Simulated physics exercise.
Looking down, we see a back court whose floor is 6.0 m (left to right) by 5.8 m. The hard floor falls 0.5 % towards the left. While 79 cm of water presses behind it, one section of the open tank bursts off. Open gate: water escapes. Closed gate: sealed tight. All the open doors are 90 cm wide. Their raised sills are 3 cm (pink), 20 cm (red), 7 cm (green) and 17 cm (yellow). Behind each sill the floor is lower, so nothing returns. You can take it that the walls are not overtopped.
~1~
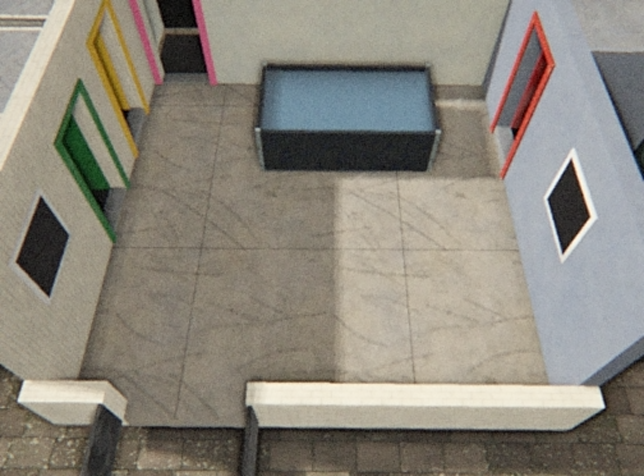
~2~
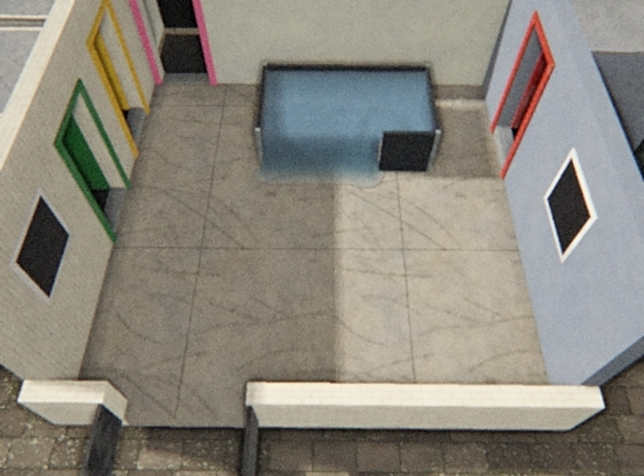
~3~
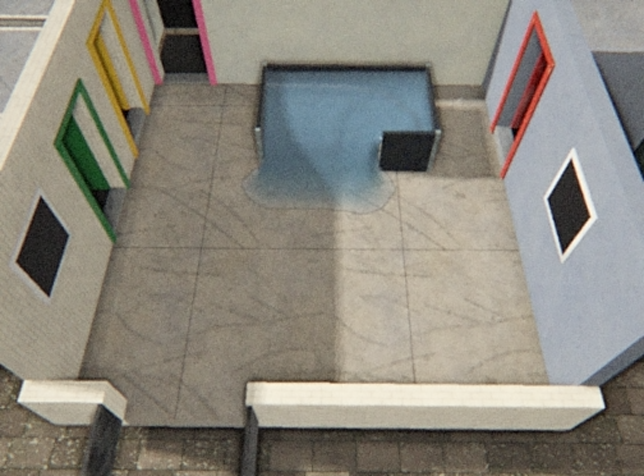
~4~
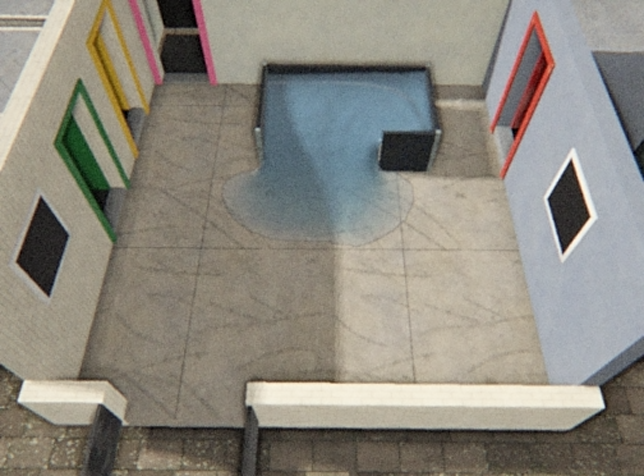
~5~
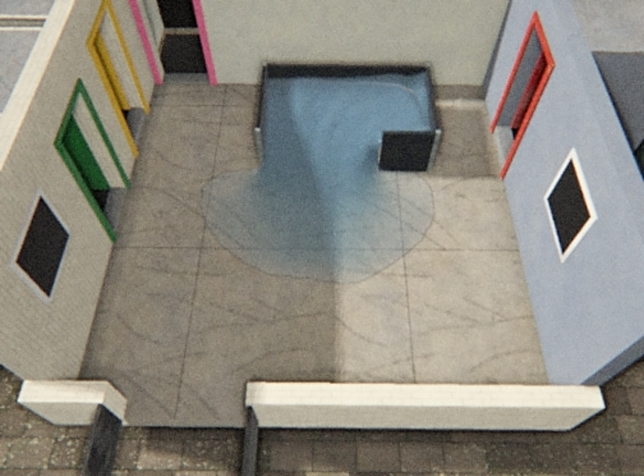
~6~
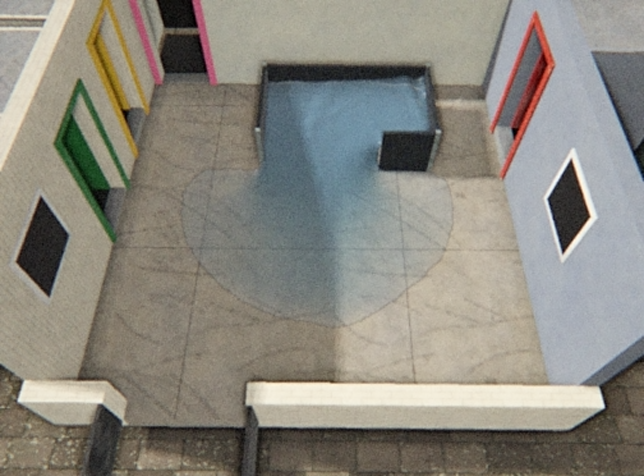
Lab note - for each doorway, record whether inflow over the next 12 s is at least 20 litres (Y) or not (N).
My prediction: Pink door: Past the limit; red door: Within the limit; green door: Within the limit; yellow door: Within the limit.
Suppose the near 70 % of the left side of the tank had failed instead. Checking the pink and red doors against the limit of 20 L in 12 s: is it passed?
Short answer, against that limit: Pink overshoots, red is fine.
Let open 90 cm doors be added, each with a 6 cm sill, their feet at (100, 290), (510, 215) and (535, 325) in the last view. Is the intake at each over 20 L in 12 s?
First doorway gets there, second falls short, third gets there.
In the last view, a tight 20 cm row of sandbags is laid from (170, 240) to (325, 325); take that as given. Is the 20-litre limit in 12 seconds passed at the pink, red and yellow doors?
Note - pink: Limit exceeded; red: Limit held; yellow: Limit held.
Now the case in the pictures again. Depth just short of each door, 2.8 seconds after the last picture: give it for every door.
Pink 0 cm, red 0 cm, green 5 cm, yellow 0 cm.
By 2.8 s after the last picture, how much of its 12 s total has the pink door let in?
Fraction in by then: Around 0 per cent.
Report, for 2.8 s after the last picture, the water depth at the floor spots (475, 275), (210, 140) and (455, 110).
About 6, 0 and 0 cm.
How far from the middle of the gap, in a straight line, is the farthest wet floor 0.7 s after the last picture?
Around 4.4 metres.
Then, 0.7 s after the last picture water covers 55 % of the floor and is deepest (40 cm) near (302, 401); pink door not reached, red door not reached, green door not reached, yellow door not reached.
Then, 1.5 s after the last picture water covers 60 % of the floor and is deepest (45 cm) near (73, 399); pink door not reached, red door not reached, green door 5 cm at the sill, 0 L in, yellow door not reached.
Then, 2.8 s after the last picture water covers 65 % of the floor and is deepest (24 cm) near (546, 403); pink door not reached, red door not reached, green door 5 cm at the sill, 2 L in, yellow door not reached.
Then, 6.3 s after the last picture water covers 90 % of the floor and is deepest (12 cm) near (485, 123); pink door 1 cm at the sill, 0 L in, red door 3 cm at the sill, 0 L in, green door 6 cm at the sill, 2 L in, yellow door 3 cm at the sill, 0 L in.
Then, 11.3 s after the last picture water covers 100 % of the floor and is deepest (10 cm) near (138, 152); pink door 9 cm at the sill, 81 L in, red door 7 cm at the sill, 0 L in, green door 6 cm at the sill, 6 L in, yellow door 10 cm at the sill, 0 L in.
